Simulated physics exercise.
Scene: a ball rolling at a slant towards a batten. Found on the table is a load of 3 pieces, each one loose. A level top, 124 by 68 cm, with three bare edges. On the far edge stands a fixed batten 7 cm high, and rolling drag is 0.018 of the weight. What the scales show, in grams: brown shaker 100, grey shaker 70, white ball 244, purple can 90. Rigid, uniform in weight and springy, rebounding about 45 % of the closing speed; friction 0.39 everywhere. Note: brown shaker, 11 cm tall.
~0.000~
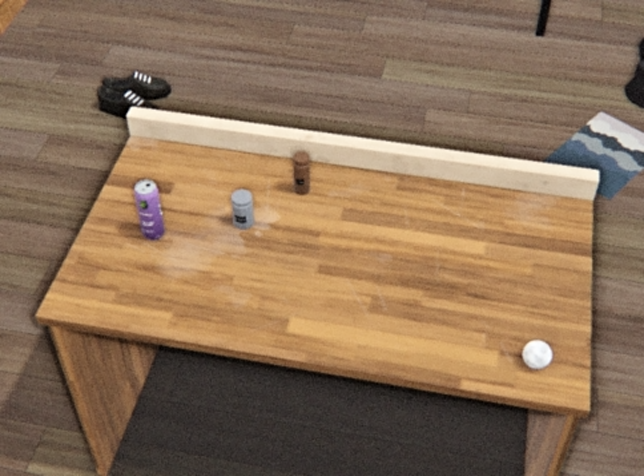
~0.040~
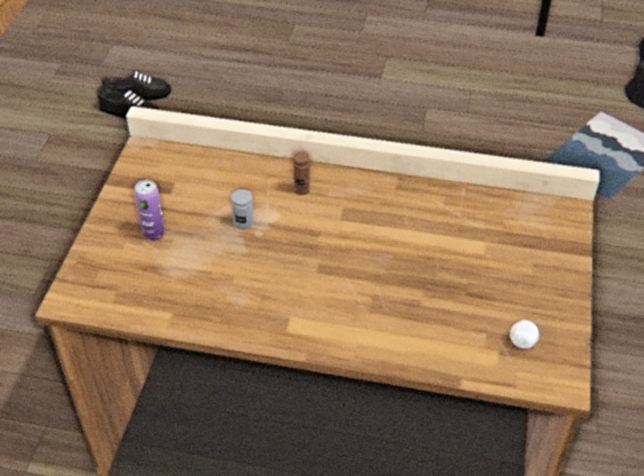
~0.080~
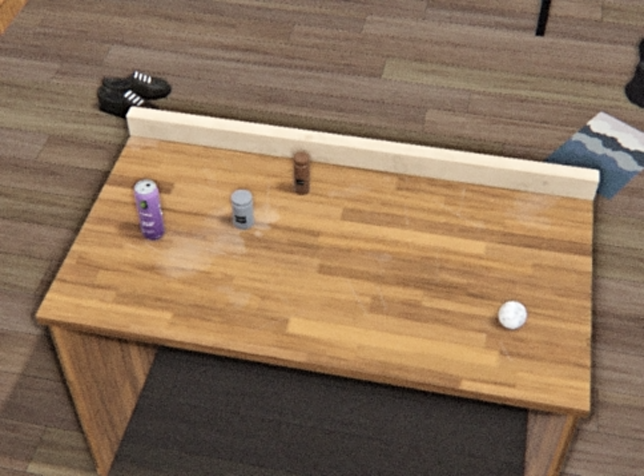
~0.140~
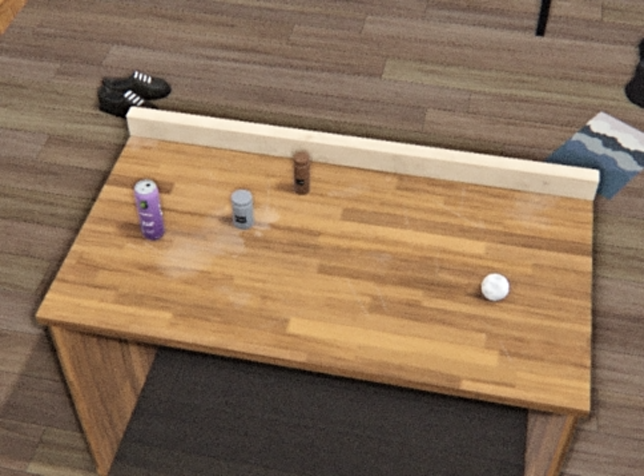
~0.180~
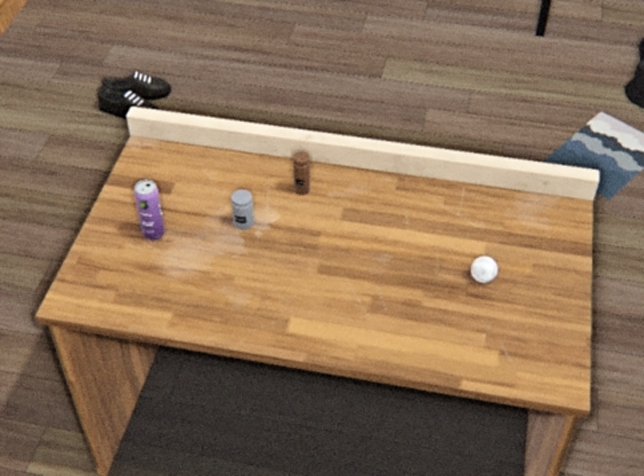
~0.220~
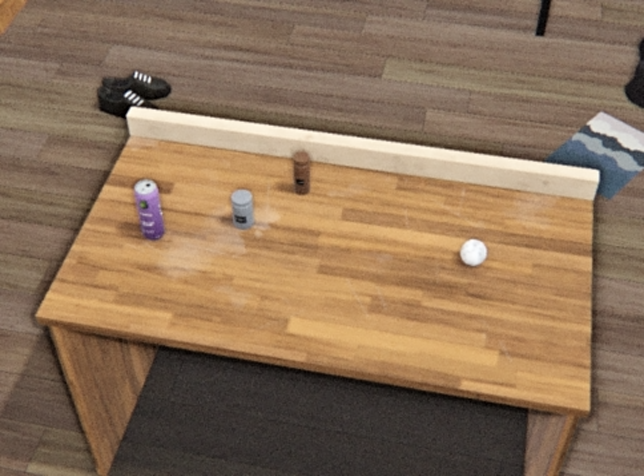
On a wooden table, a white ball rolls away from the front right corner, leftward.
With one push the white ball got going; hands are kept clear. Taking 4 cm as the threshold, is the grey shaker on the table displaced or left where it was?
Relocated.
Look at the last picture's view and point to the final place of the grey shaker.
Close to (211, 216).
After 0.42 s, white ball near (426, 176).
After 0.62 s, white ball near (380, 190).
After 0.92 s, white ball near (315, 201).
After 1.22 s, white ball near (257, 212); grey shaker moved 3 cm near (232, 211).
In the end (1.9 s), not toppled but over 4 cm from the start, grey shaker; the other 2 under 4 cm from the start. At the end, from the last picture's camera, grey shaker near (211, 215).
